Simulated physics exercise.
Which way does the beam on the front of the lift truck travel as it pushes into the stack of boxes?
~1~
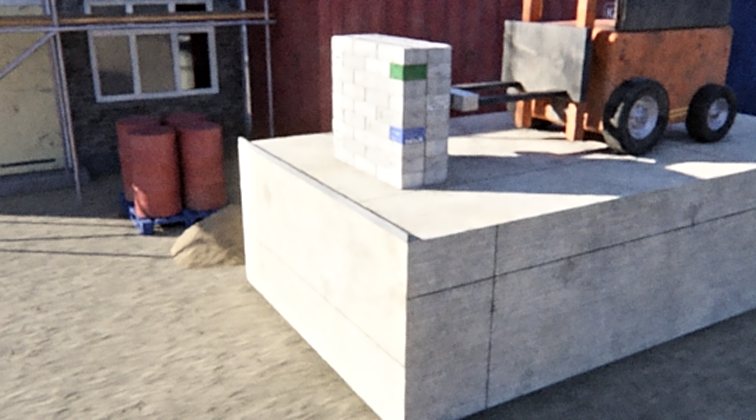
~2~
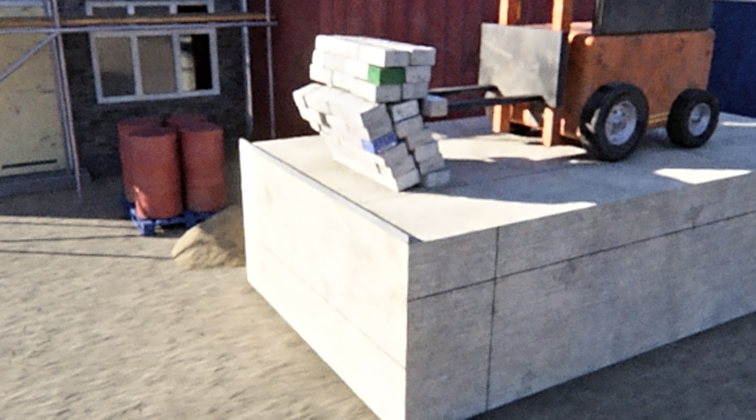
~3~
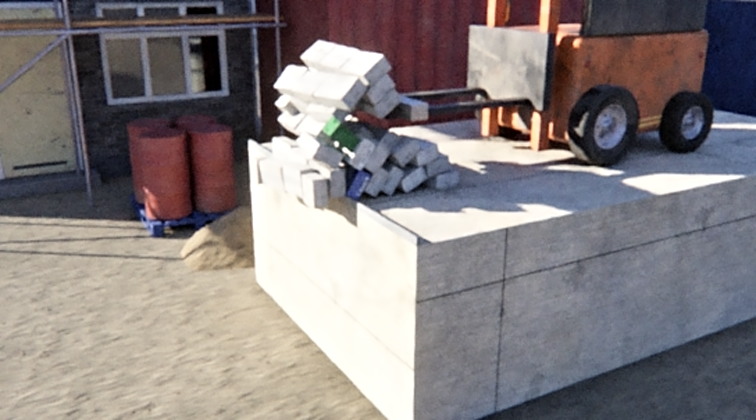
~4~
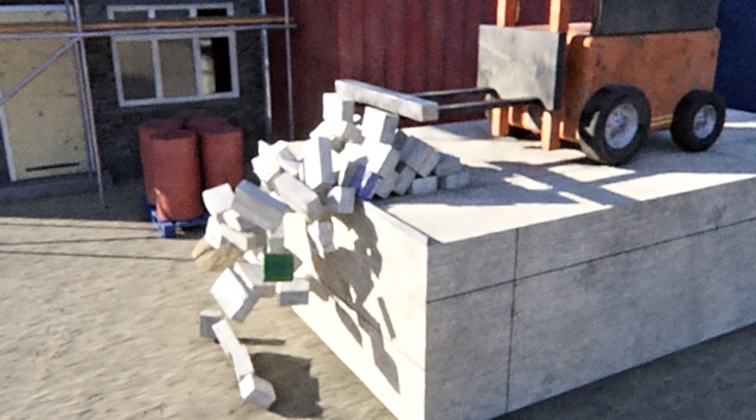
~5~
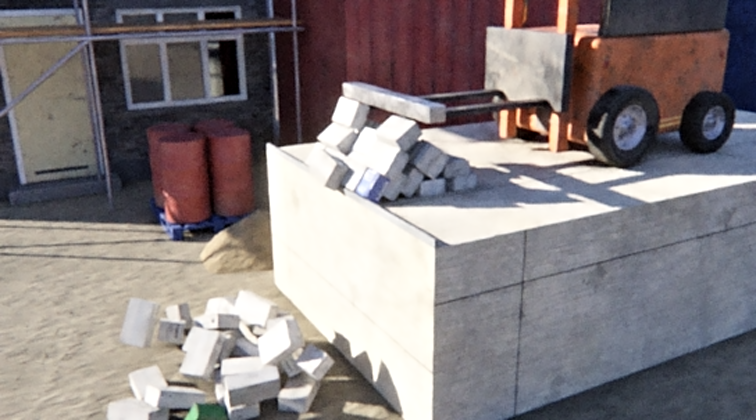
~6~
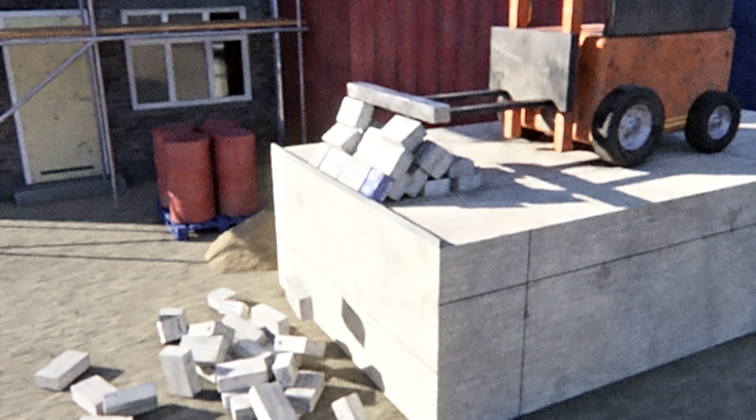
The beam moves to the left, pushing into the stack toward the brink of the dock.
